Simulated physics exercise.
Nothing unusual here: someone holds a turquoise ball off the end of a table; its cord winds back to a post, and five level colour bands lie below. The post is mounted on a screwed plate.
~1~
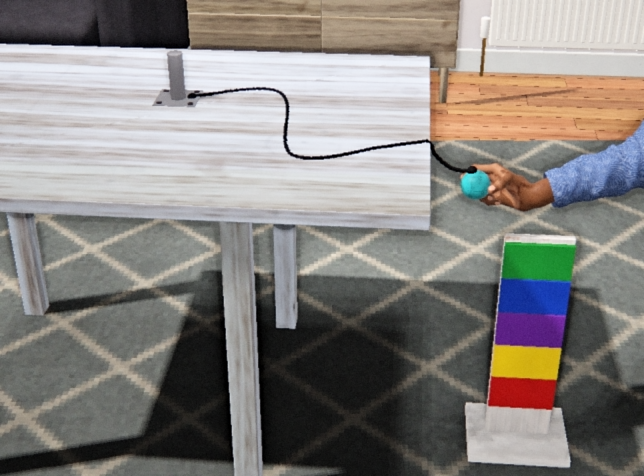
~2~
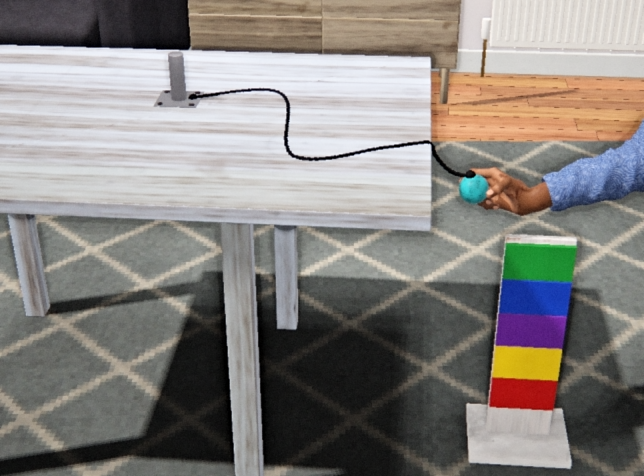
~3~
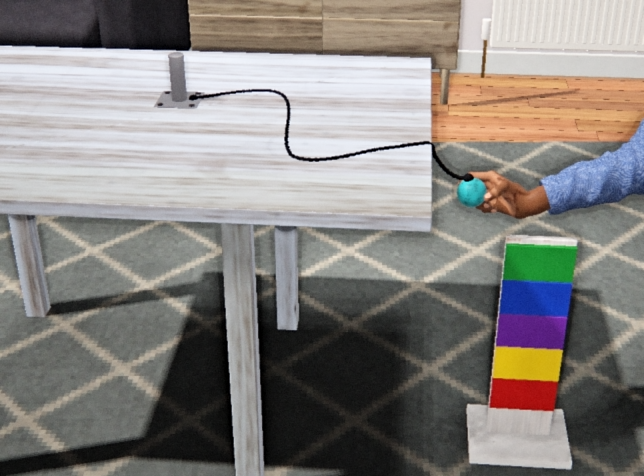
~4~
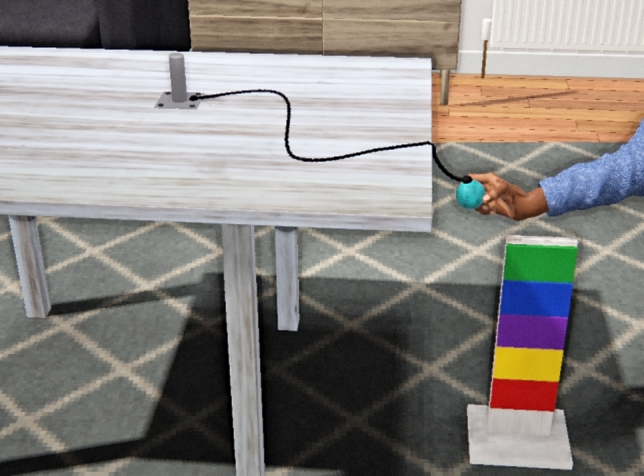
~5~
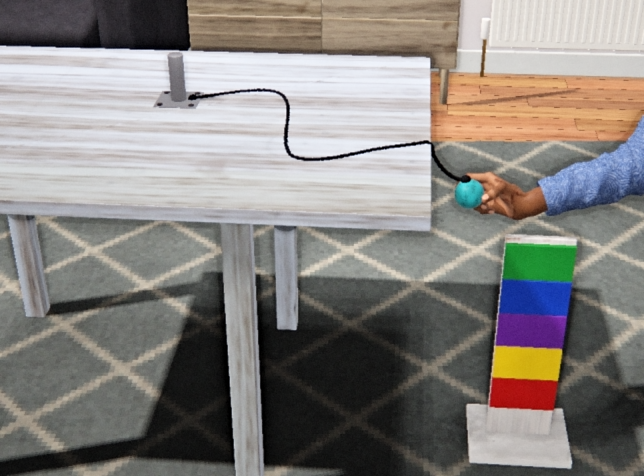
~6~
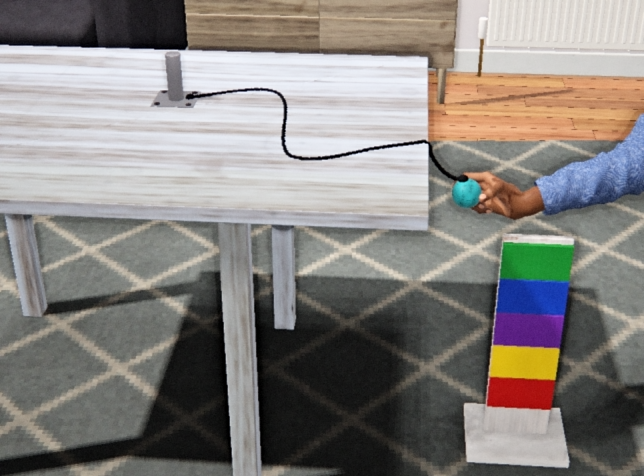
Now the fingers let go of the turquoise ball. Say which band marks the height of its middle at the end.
The purple band marks it.
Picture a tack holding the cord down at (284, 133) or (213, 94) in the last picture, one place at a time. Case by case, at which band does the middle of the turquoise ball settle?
Results, in sequence: Green / purple.
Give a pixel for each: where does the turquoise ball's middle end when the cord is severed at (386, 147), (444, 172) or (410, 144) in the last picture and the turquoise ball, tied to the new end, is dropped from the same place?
(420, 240), (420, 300), (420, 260).
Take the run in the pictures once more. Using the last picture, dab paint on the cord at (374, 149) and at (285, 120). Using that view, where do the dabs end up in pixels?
The first settles around (424, 208), the second around (347, 118).
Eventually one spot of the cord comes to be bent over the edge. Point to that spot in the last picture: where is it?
Spot: Approx. (293, 157).
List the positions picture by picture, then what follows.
Turquoise ball (475, 185); green (538, 263); blue (534, 298); purple (530, 331); yellow (526, 363); red (522, 394), in the first frame.
Turquoise ball (474, 189); cord through (229, 92) (287, 101) (286, 133) (322, 159) (402, 145), in the second frame.
Turquoise ball (472, 193), in the third frame.
Turquoise ball (471, 194); cord through (229, 94) (288, 102) (287, 134) (323, 160) (403, 147), in the fourth frame.
Turquoise ball (469, 194), in the fifth frame.
Turquoise ball (467, 193); cord through (226, 92) (284, 101) (283, 133) (319, 159) (399, 145), in the sixth frame.
A little later, ball near (403, 309); level with purple.
Next, ball near (428, 311); level with purple.
When it is over, ball near (419, 311); level with purple. At purple.
